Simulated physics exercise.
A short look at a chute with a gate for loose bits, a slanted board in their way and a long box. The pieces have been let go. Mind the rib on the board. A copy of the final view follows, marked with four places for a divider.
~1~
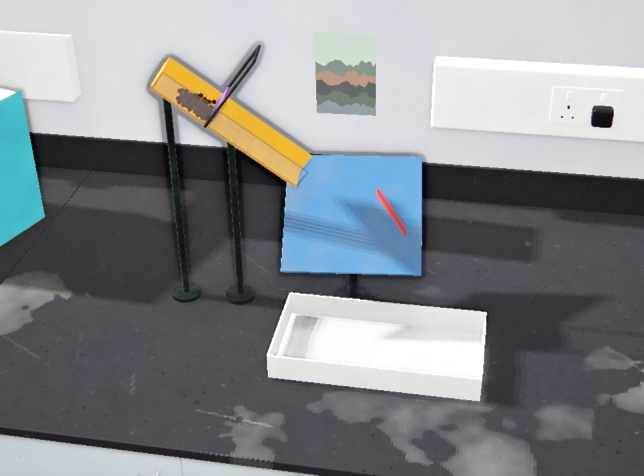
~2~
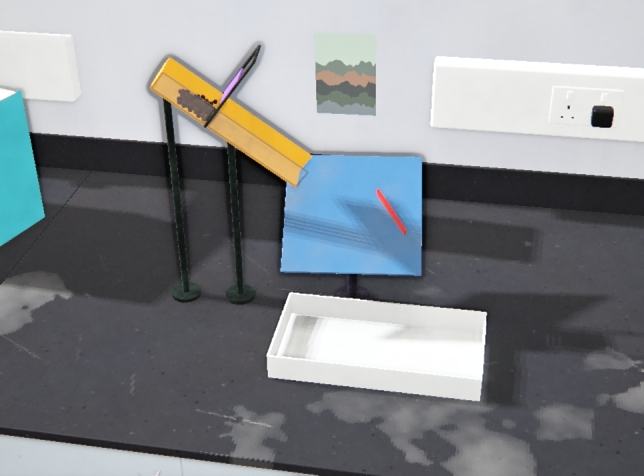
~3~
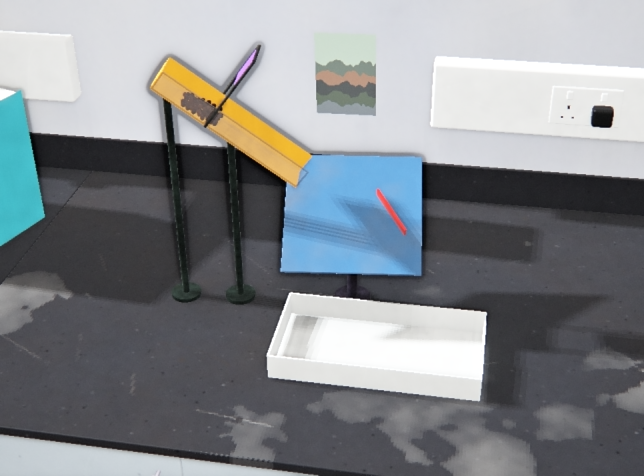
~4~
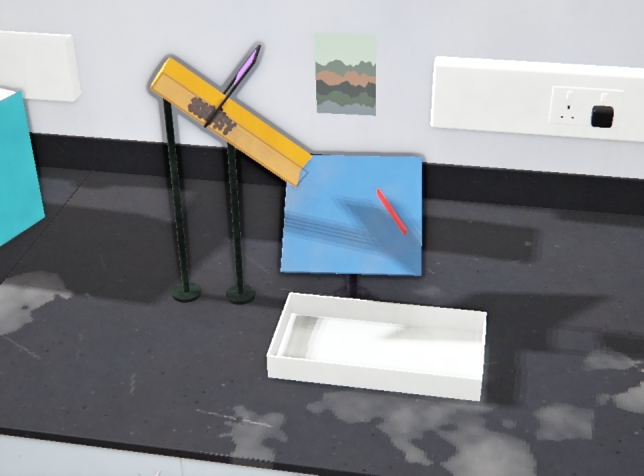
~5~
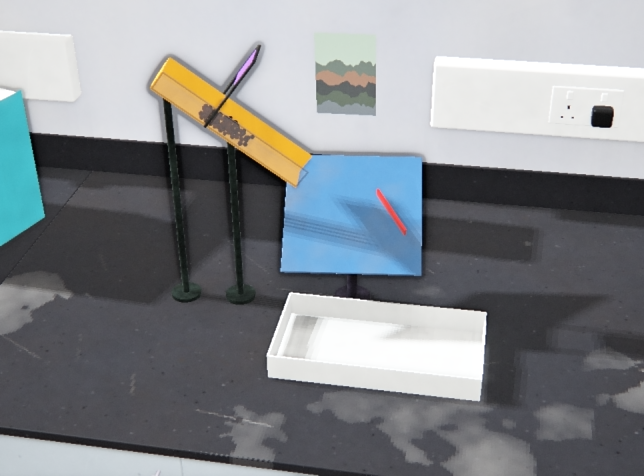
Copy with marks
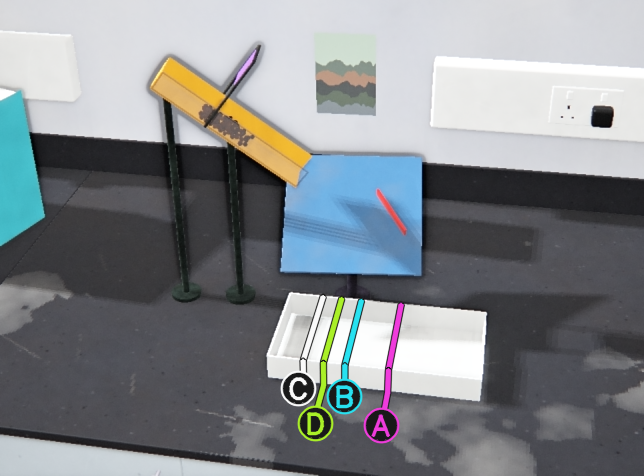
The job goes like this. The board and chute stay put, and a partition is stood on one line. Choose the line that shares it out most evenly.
A beats the others.
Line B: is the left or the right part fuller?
Right.
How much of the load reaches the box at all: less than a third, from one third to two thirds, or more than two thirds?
About that: More than two thirds.
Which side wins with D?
Right.
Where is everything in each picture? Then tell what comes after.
Load behind the gate at (201, 104), allspice berries; lip of the chute at (298, 179), sloping fairly steeply, in the first picture.
Middle of the board at (353, 213), tilted fairly steeply; middle of its low edge at (351, 273); of its high edge at (355, 156), in the second picture.
Front corners of the box at (268, 356) and (481, 379), empty; front of the load at (221, 116), in the third picture.
Middle of the load at (211, 117); its front at (235, 125), about a quarter of the way to the lip; rib from (378, 189) to (405, 230), in the fourth picture.
Middle of the load at (227, 122); its front at (252, 137), about half of the way to the lip, in the fifth picture.
On the marked copy, line A crosses the front rim at (388, 369); line B crosses the front rim at (345, 364); line C crosses the front rim at (303, 359); line D crosses the front rim at (323, 362).
For line A, of what is caught, about a third on the left of the divider, about two thirds on the right.
For line B, of what is caught, a small part on the left of the divider, nearly all on the right.
For line C, of what is caught, none on the left of the divider, all on the right.
For line D, of what is caught, a stray few on the left of the divider, nearly all on the right.
